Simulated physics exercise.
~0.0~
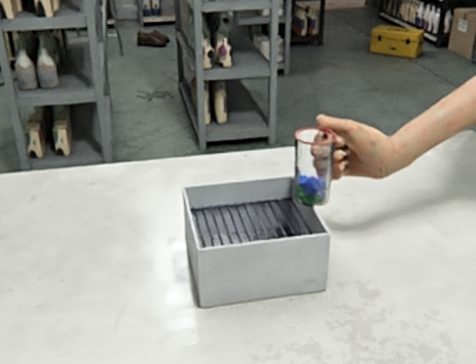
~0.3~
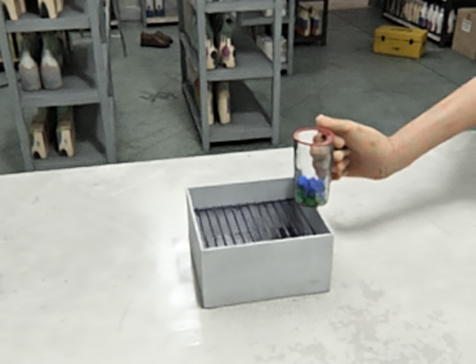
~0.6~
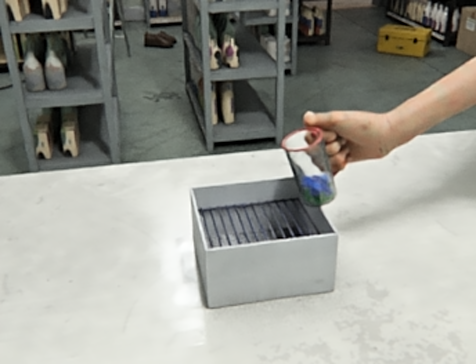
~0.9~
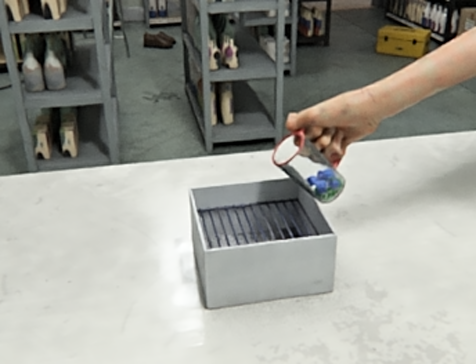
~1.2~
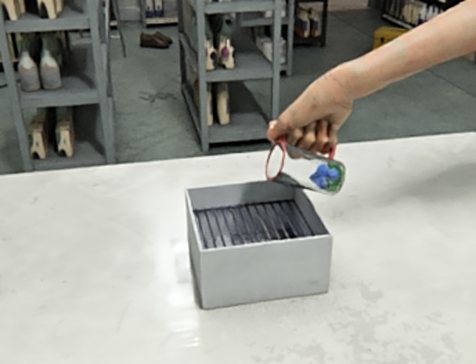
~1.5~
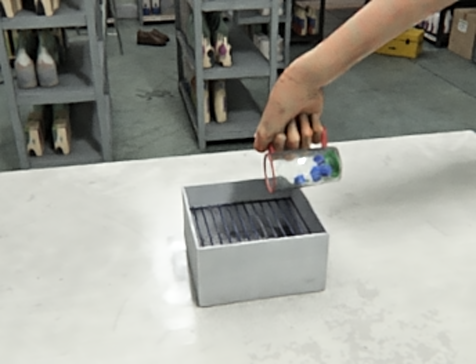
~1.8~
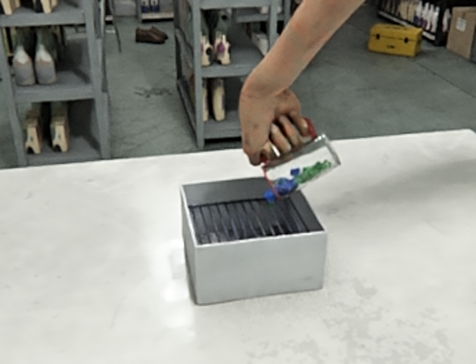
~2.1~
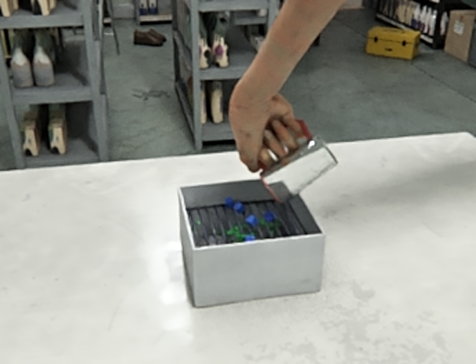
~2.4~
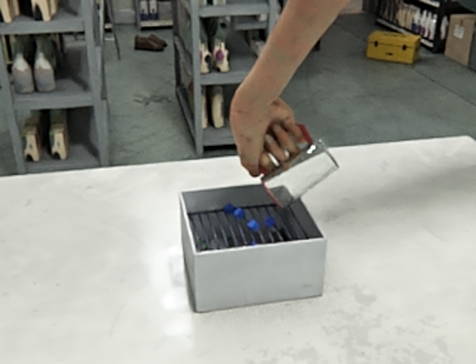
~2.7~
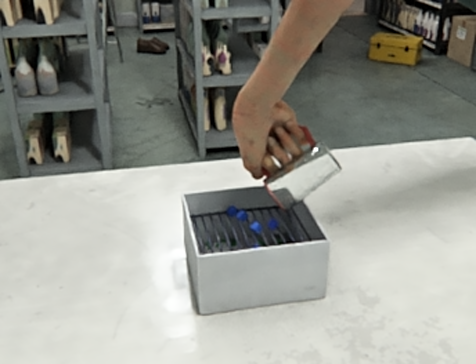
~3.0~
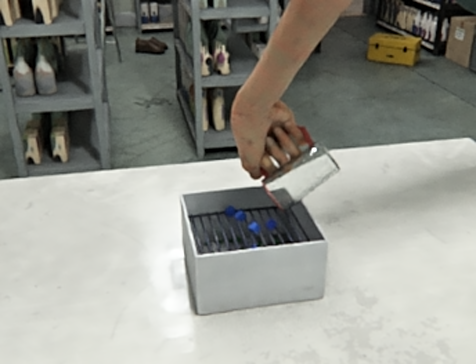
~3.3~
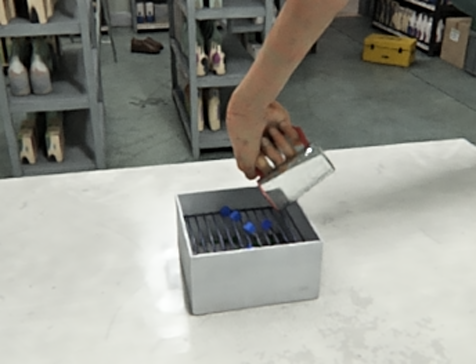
At the start, a hand holds a clear cup with a red rim upright at the right side of a gray box topped by dark wires, with loose green and blue pieces inside the cup. The hand tilts the cup to the left over the box until it lies on its side, and the pieces stay in it at first. They then slide to the mouth and tumble out onto the wires, green and blue together. The green pieces drop through the gaps and go out of sight. At the end, the blue pieces rest on top of the wires while the hand still holds the emptied cup tipped above them.
